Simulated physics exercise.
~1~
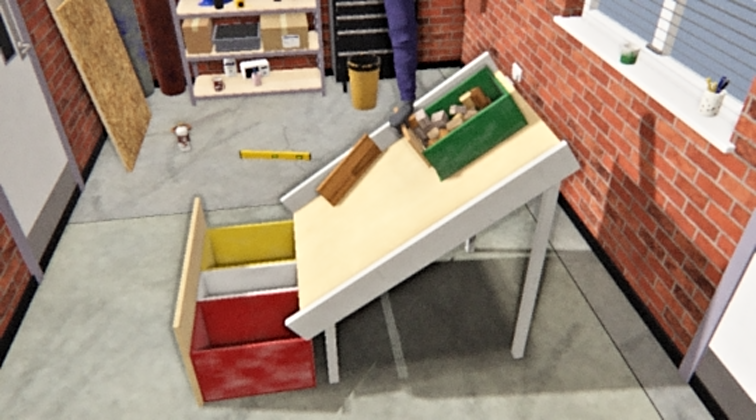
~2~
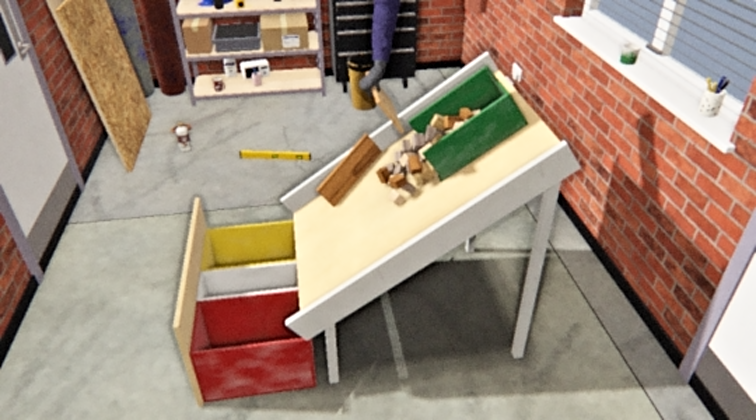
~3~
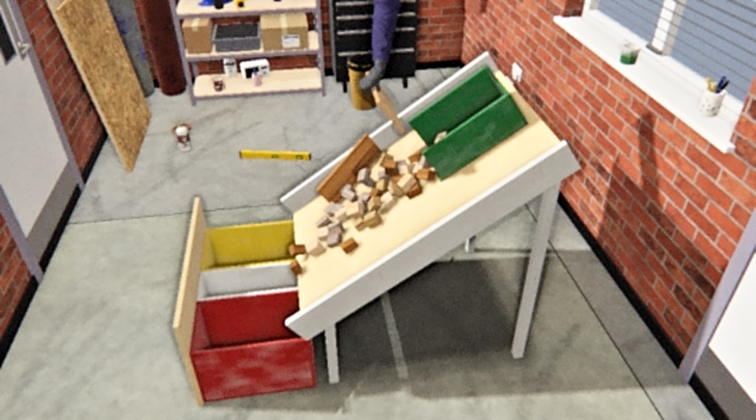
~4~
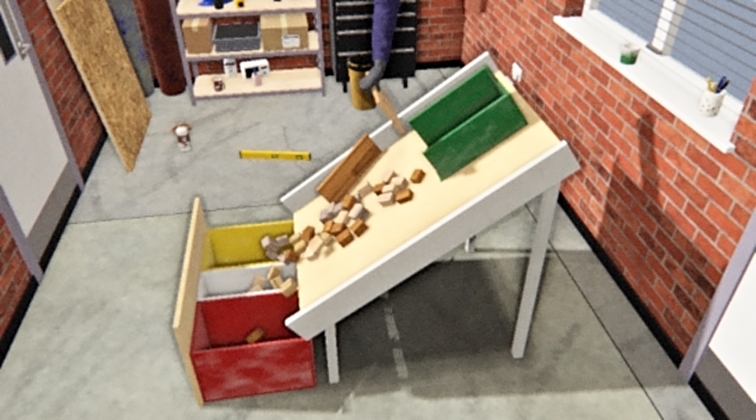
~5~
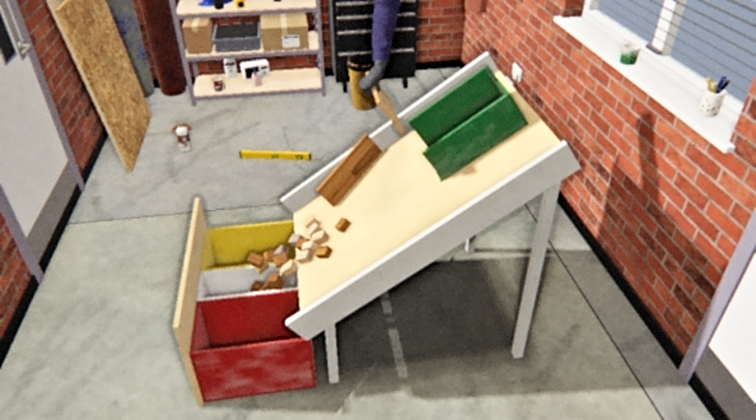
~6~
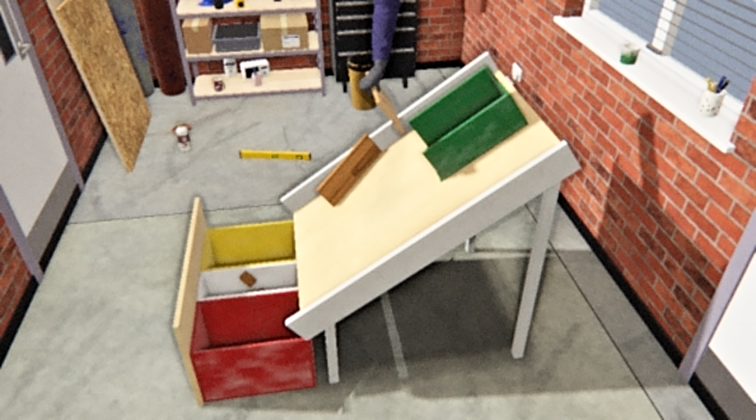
A sloping table held a green box of wooden blocks at its top, and once the gate swung aside, the blocks tumbled down past an angled board into the yellow, white and red bins below, leaving the slope almost clear and the green box empty.
